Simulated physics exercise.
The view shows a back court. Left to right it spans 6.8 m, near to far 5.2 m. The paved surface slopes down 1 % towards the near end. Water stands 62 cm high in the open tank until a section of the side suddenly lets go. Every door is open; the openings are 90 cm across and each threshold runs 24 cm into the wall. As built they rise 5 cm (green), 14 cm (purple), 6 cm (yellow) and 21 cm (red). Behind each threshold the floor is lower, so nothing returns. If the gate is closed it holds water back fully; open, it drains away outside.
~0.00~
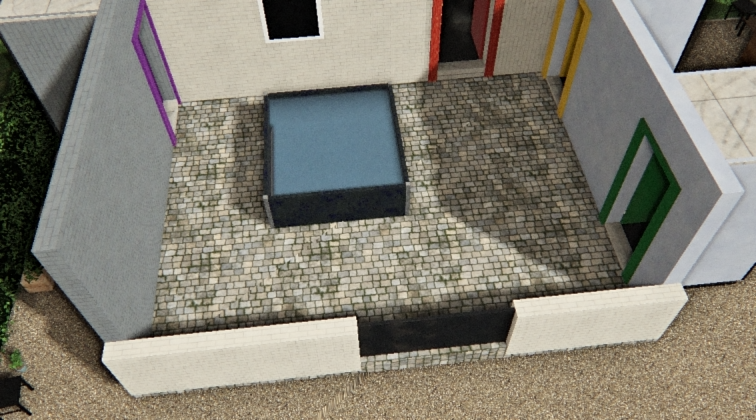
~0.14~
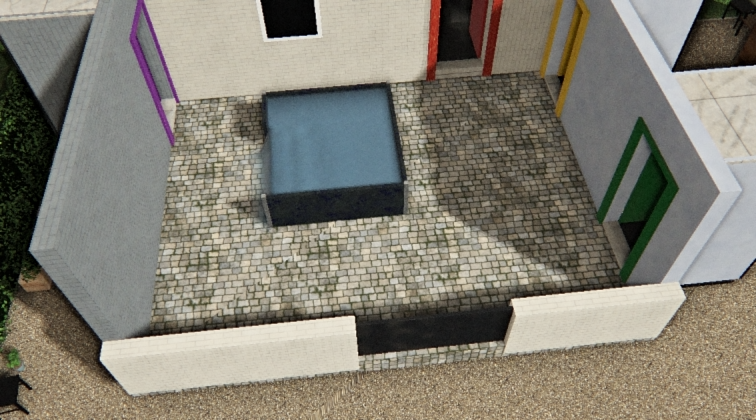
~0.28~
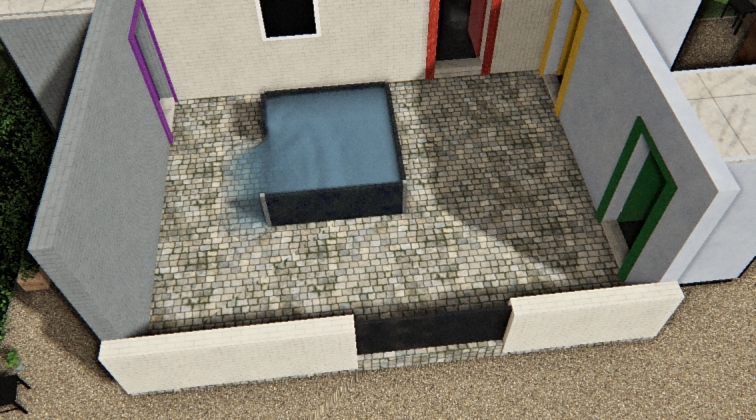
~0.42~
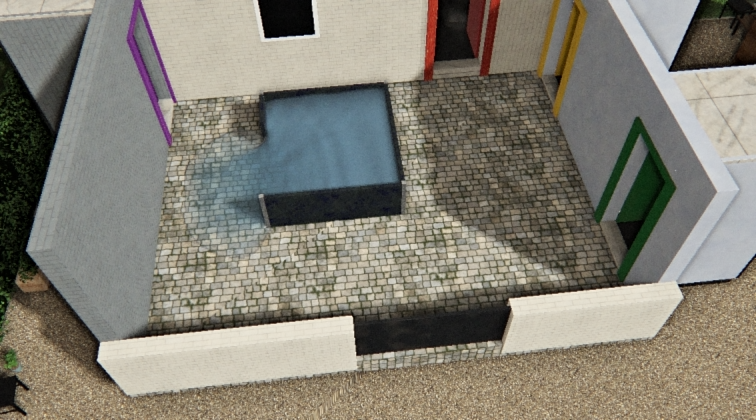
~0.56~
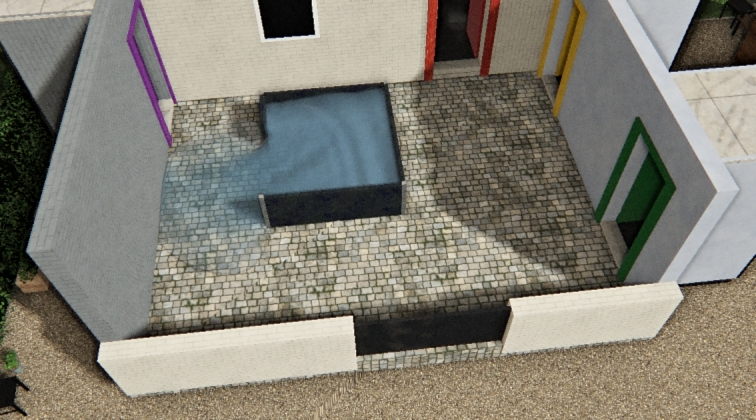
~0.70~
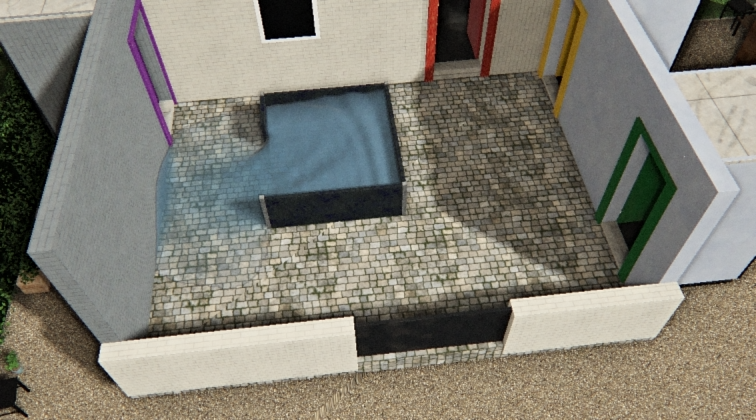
Water pours from a gap in the left side of a dark open tank in a paved walled courtyard, fans out across the stones, and spreads to the left wall, while the level in the tank drops slightly.
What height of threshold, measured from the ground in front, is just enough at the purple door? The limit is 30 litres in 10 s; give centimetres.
Close to 20 cm is just enough.
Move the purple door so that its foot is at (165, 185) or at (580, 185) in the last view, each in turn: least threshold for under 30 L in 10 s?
About 35 and 8.5 cm.
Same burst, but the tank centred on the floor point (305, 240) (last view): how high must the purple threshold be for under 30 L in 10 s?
Then roughly 14.5 cm.
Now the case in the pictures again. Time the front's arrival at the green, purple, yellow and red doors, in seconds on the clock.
Arrival: Green 4.5 s, purple 0.9 s, yellow 4.5 s, red 3.6 s.
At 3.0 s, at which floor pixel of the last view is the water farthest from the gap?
At about (464, 334).
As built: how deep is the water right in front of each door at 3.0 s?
In cm: Green 0, purple 20, yellow 0, red 0.
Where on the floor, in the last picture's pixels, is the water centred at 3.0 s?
At about (261, 203).
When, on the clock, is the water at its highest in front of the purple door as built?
At about 2.2 s.
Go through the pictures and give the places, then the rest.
The open tank at (333, 140) is whole and still, 62 cm deep; the purple door at (160, 79) is dry, in the first frame.
The front is at (256, 218), 0.3 m from the gap at (271, 178); 0.4 m2 of floor is wet, 62 cm left at the back, in the second frame.
The gap is at (270, 178), the front 0.7 m out at (226, 171); the back of the open tank holds 62 cm, in the third frame.
Water pours out at (269, 179) and has run 1.3 m, to (190, 200); about 9 cm deep outside, 62 cm at the back, in the fourth frame.
The gap is at (269, 180), the front 1.7 m out at (160, 233); the back of the open tank holds 60 cm, in the fifth frame.
The front is at (172, 139), 1.8 m from the gap at (269, 181); 4.7 m2 of floor is wet, 53 cm left at the back; 0.4 m in a straight line remain to the purple door at (156, 79), in the sixth frame.
After 1.4 s water covers 20 % of the floor, deepest (44 cm) near (163, 210); 14 cm at the purple door, 0 litres in over its 14 cm threshold.
After 3.0 s water covers 45 % of the floor, deepest (39 cm) near (146, 357); 20 cm at the purple door, 30 litres in over its 14 cm threshold.
After 10.0 s water covers 100 % of the floor, deepest (14 cm) near (528, 327); 6 cm at the purple door, 71 litres in over its 14 cm threshold.
At the purple door as built, the water arrived by 0.9 s and peaked near 22 cm at 2.2 s.
Run again over the same 10 s with other heights there, 43 litres in over 17.5 cm, 15 litres over 24 cm. The limit of 30 litres is kept from about 20 cm up.
